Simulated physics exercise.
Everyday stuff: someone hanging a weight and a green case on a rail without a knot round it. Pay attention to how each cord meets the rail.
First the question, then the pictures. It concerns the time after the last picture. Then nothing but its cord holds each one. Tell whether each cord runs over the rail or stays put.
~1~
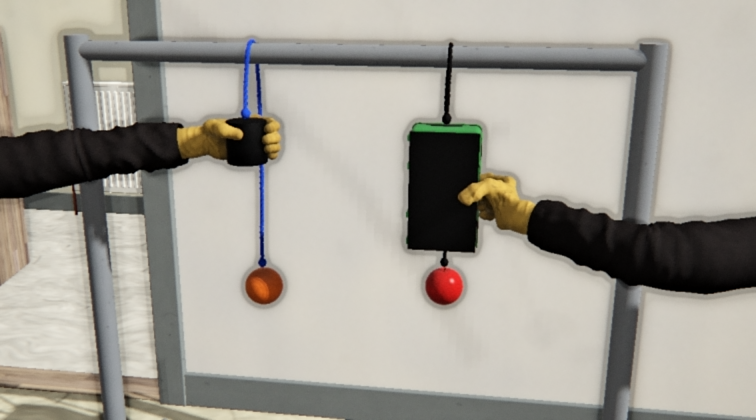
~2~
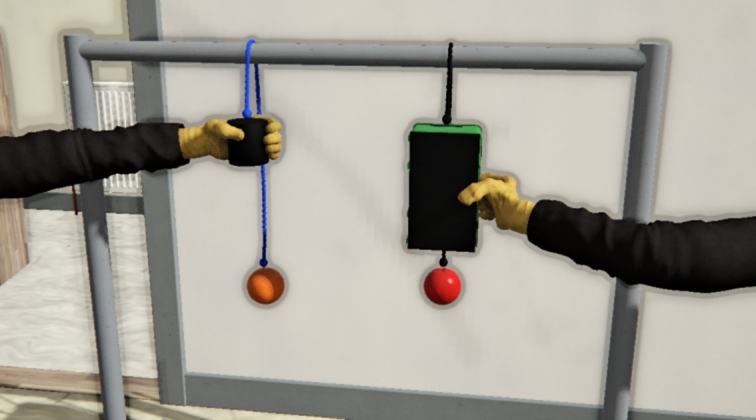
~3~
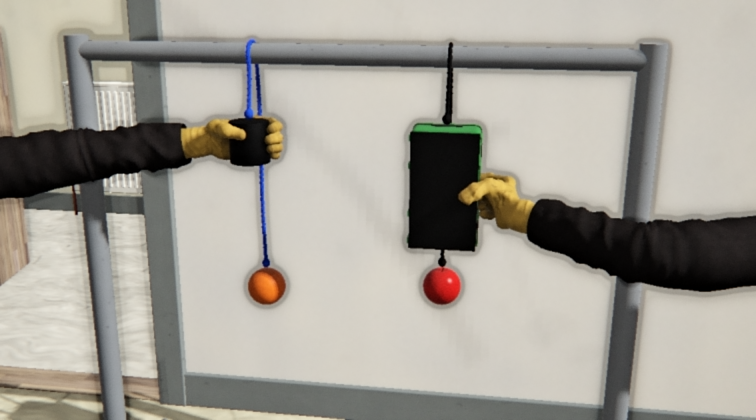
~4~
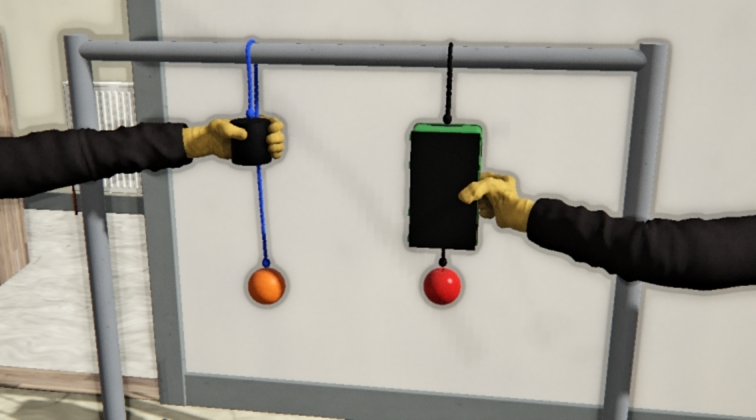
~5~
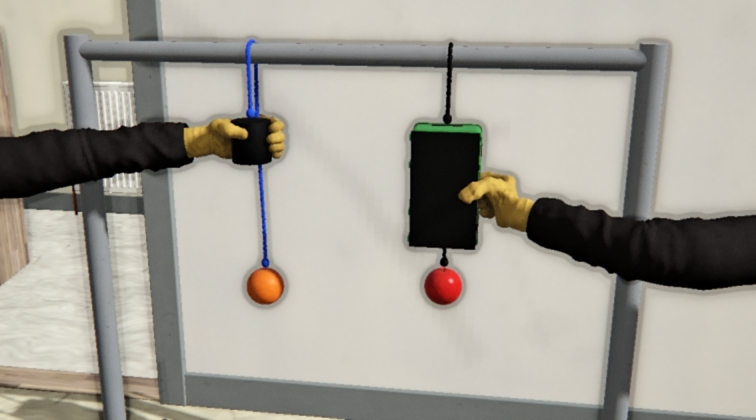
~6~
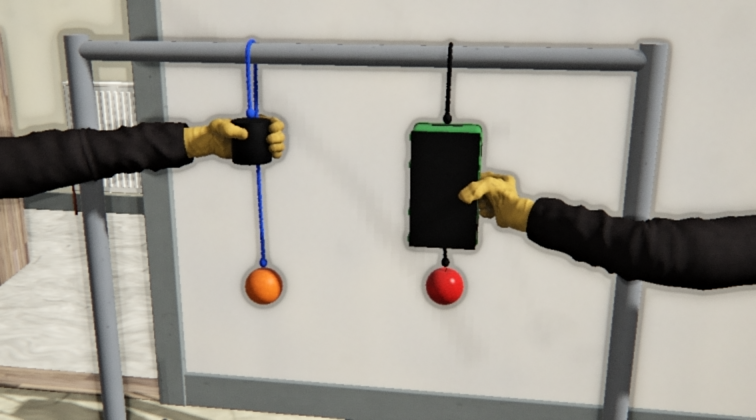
My prediction: Most likely the weight ends up lower than it started; most likely the green case ends up lower than it started.
Then, 0.38 s on from there, weight dropping near (257, 275); green case dropping near (442, 293).
Then, 0.68 s on from there, weight on the floor; green case on the floor.
In the end, weight on the floor; green case on the floor. The weight runs down to the floor and the green case drops.
